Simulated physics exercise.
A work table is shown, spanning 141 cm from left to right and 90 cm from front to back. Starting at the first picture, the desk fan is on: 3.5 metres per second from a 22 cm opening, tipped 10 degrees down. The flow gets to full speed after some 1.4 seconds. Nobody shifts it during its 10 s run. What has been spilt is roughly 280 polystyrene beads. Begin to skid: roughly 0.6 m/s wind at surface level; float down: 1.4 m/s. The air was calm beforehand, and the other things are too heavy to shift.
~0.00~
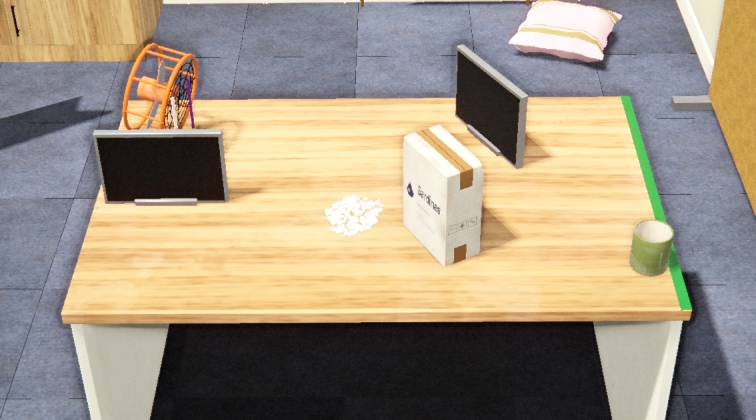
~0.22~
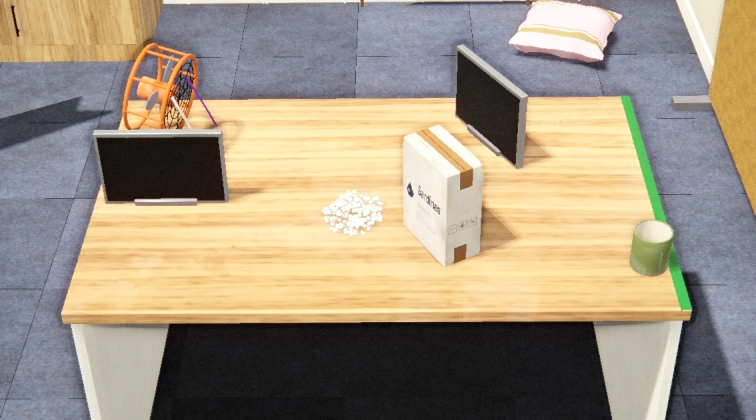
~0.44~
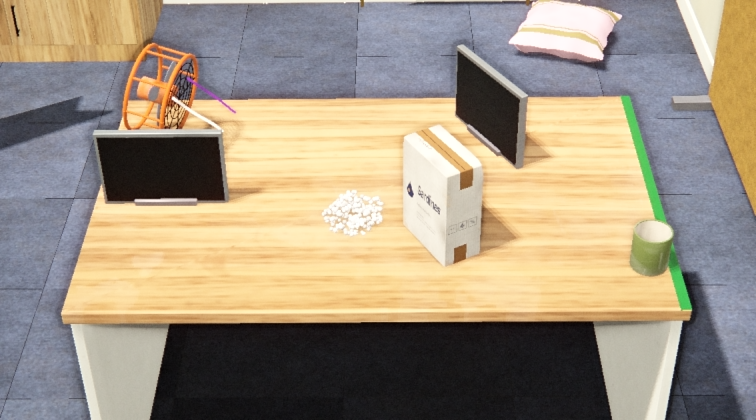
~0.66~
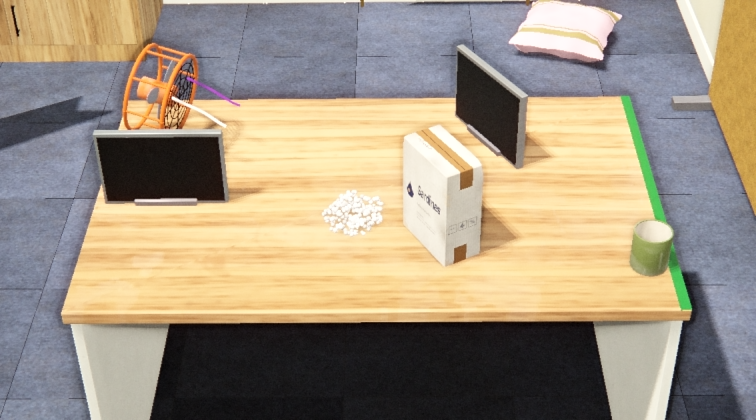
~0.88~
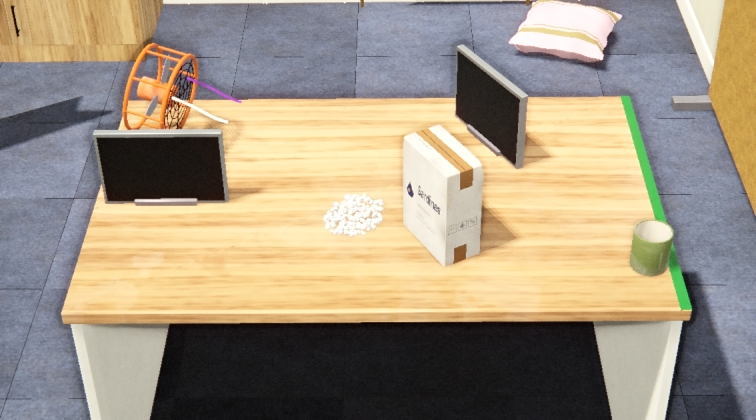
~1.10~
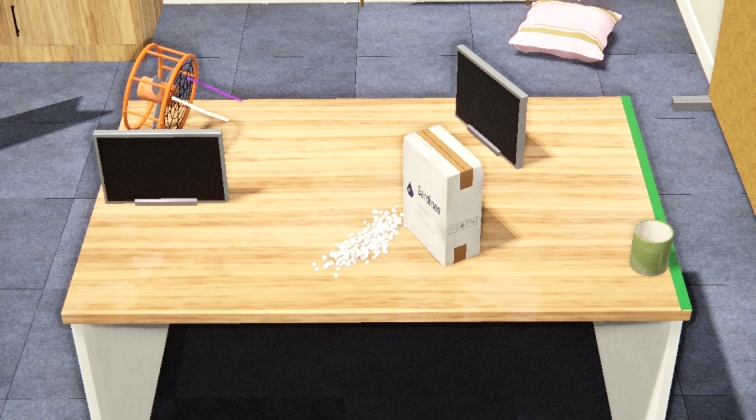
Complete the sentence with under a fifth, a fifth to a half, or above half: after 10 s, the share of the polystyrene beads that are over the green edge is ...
After 10 s, the share is under a fifth.
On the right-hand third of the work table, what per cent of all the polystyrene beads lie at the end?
0 %.
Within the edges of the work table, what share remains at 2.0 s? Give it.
Estimate: Around 20 percent.
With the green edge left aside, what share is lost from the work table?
Roughly 100 per cent.
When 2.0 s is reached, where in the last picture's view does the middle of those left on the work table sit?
Somewhere about (334, 298), I'd say.
After 2.0 s, 20 % are on the move or not yet settled, 1 % are over the green edge; the middle of those still in play is near (334, 298).
After 3.2 s, 17 % are on the move or not yet settled, 1 % are over the green edge.
After 5.5 s, 3 % are on the move or not yet settled, 1 % are over the green edge.
After 10.0 s, at the end, 1 % are over the green edge.
